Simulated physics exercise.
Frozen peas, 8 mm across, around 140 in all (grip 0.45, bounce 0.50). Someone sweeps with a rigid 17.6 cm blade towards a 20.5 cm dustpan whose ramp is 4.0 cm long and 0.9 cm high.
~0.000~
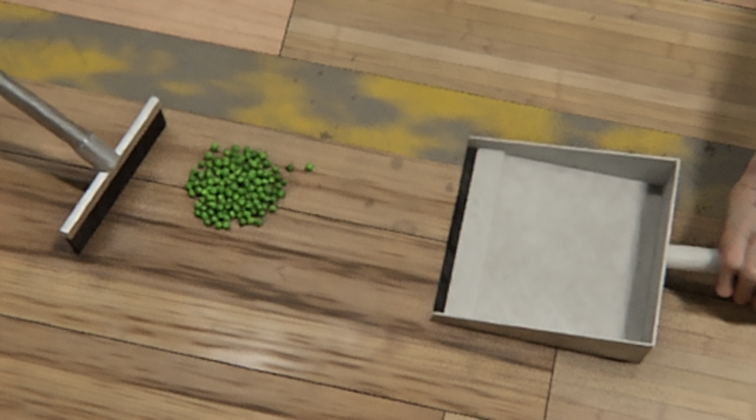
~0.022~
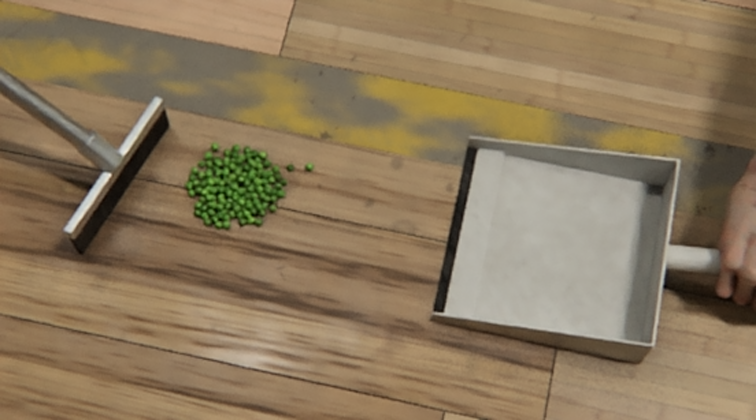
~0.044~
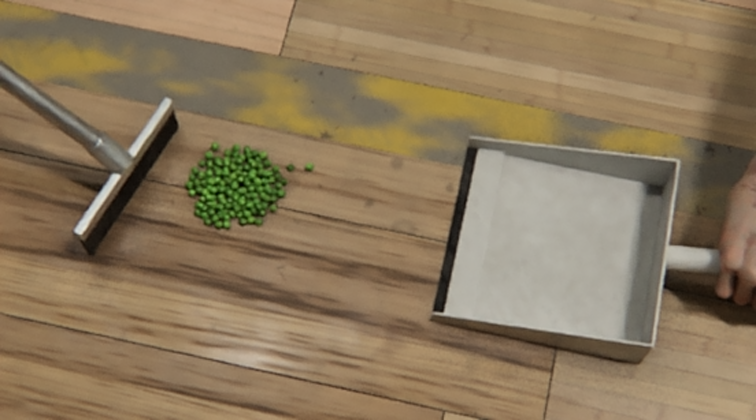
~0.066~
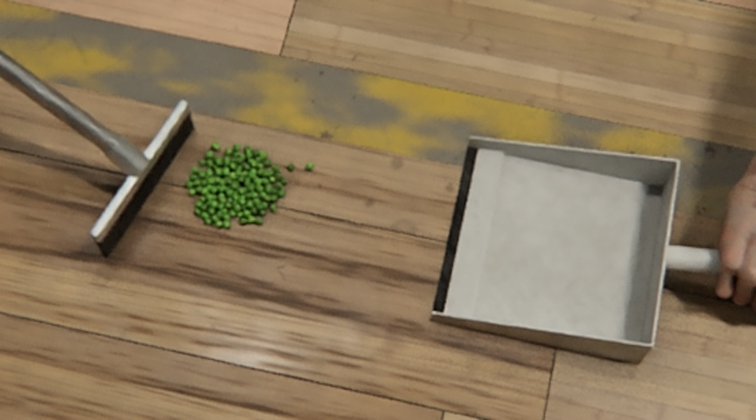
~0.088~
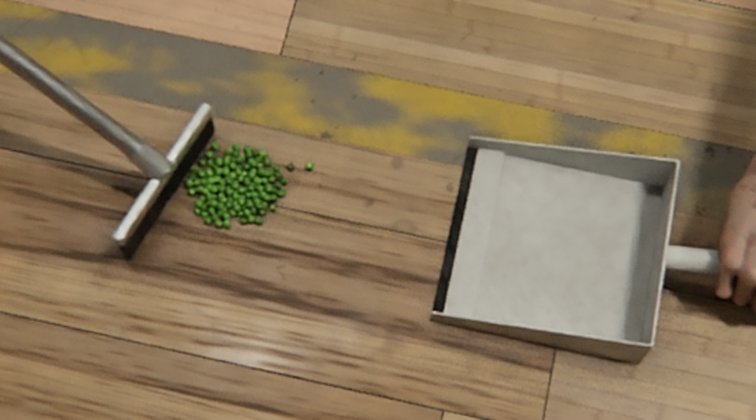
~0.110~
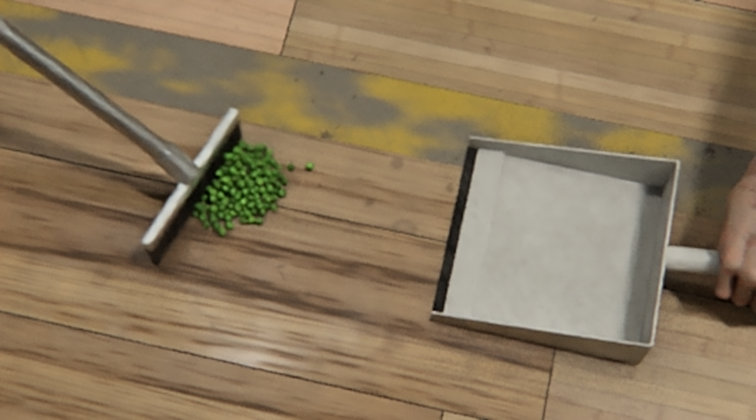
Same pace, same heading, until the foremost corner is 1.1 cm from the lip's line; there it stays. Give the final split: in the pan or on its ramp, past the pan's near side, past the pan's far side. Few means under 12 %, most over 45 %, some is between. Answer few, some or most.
Pan: Most, near side: Some, far side: Few.
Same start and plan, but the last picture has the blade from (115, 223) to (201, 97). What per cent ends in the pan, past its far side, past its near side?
Pan 10, far 5, near 15.
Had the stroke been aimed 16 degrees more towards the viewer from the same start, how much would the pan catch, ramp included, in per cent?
In that case some 35 per cent.
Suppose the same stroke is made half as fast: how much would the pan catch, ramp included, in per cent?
In that case some 30 per cent.
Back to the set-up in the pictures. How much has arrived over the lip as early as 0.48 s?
Near 65 per cent so far.
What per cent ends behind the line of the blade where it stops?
Roughly 0 per cent.
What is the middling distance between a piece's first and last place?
Roughly 42 cm.
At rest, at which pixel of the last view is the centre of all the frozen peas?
Around (606, 309).
Then, at 0.21 s, middle of the blade 13 cm from the lip; 0 % over the lip, far side 0 %, near side 10 %.
After 0.27 s, middle of the blade 6 cm from the lip; 0 % over the lip, far side 5 %, near side 15 %.
Then, at 0.48 s, middle of the blade 4 cm from the lip; 65 % over the lip, far side 5 %, near side 20 %.
In the end, at 1.9 s, pan 50 %, near side 20 %, far side 5 %, in front of the lip or behind the blade 25 %.
